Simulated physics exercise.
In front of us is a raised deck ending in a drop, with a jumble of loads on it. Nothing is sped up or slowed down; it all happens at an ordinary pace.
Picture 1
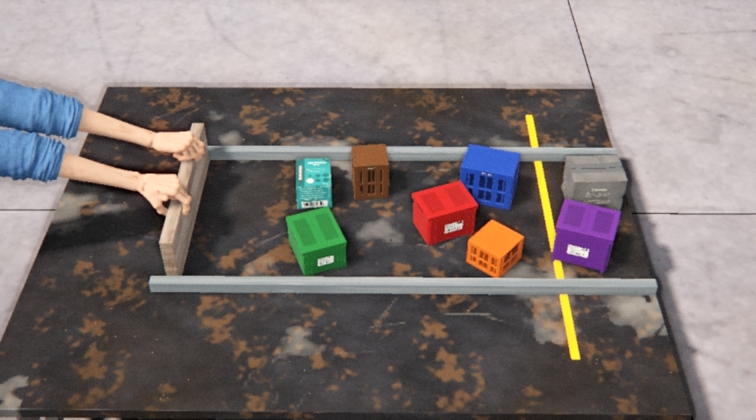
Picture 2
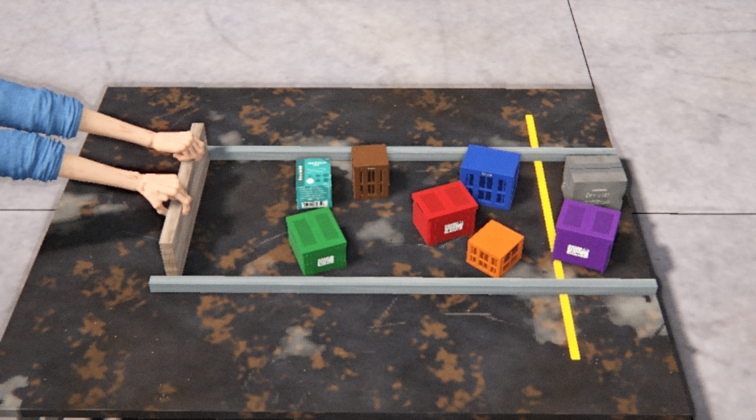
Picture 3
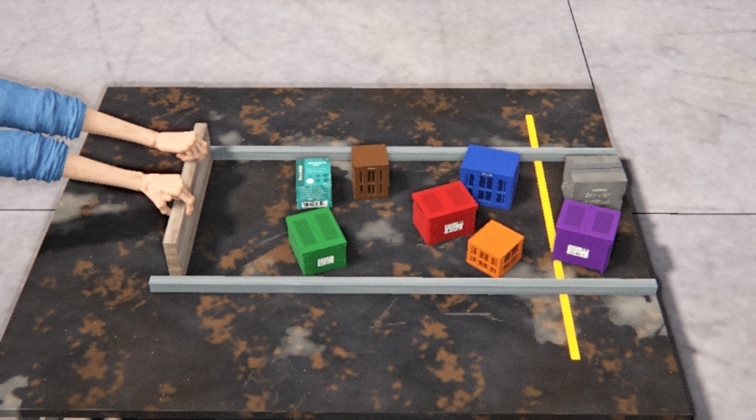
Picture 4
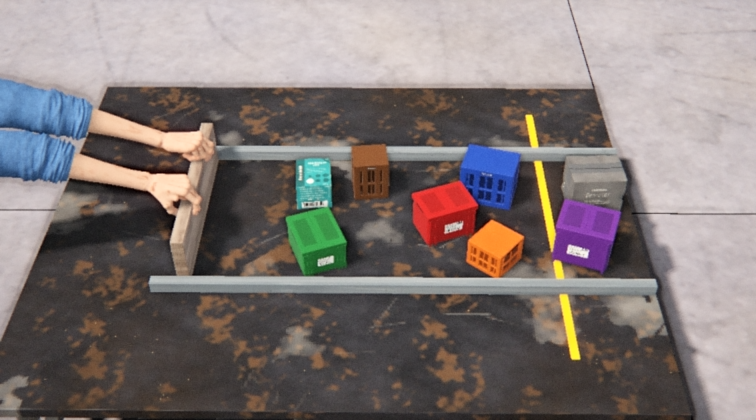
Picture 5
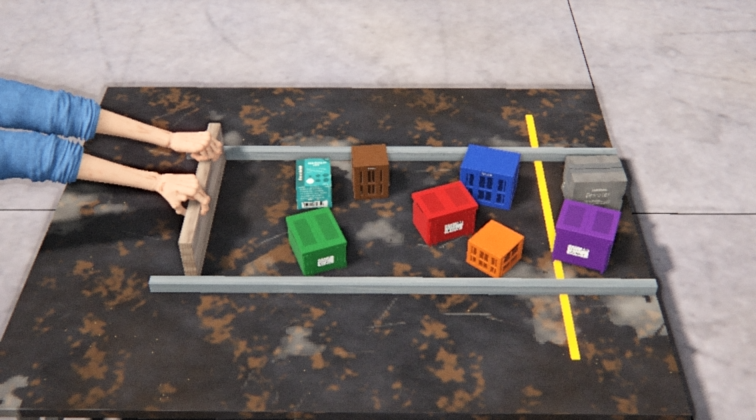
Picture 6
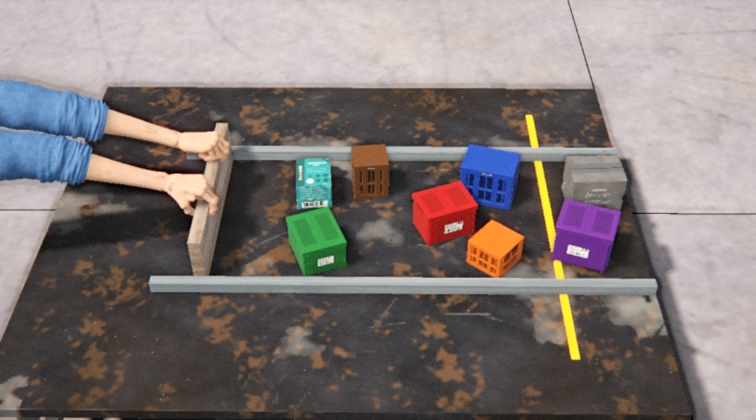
At first, two hands hold a wooden plank upright at the left end of two grey rails, with colourful crates and boxes scattered between them and a yellow tape line at the right. The hands then slide the plank slowly a short way right, still short of the green and turquoise loads, which stay still like the others.
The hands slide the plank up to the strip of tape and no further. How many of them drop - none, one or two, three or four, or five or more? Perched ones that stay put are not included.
The count of those that drop is three or four.
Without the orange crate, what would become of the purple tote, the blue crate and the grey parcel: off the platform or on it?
Note: Purple tote stays up top / blue crate falls away / grey parcel falls away.
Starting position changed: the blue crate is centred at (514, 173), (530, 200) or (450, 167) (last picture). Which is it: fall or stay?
Spot by spot: It ends up off; it ends up off; it ends up off.
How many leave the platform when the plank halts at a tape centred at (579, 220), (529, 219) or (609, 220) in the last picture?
The counts come to 4, then 2, then 6.
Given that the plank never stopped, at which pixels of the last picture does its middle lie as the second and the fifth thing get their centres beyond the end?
First around (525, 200), then around (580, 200).
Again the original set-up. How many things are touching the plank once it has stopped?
At rest, 2 are in contact.
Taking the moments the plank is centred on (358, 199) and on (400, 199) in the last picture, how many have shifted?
At first I count 3, and then 5.
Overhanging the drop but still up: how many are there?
That comes to 0 of them.
Early on, none off yet; grey parcel at rest near (593, 184); purple tote at rest near (585, 237); blue crate at rest near (489, 177).
Finally, the number that fall off is three or four; lost, blue crate, purple tote and grey parcel.
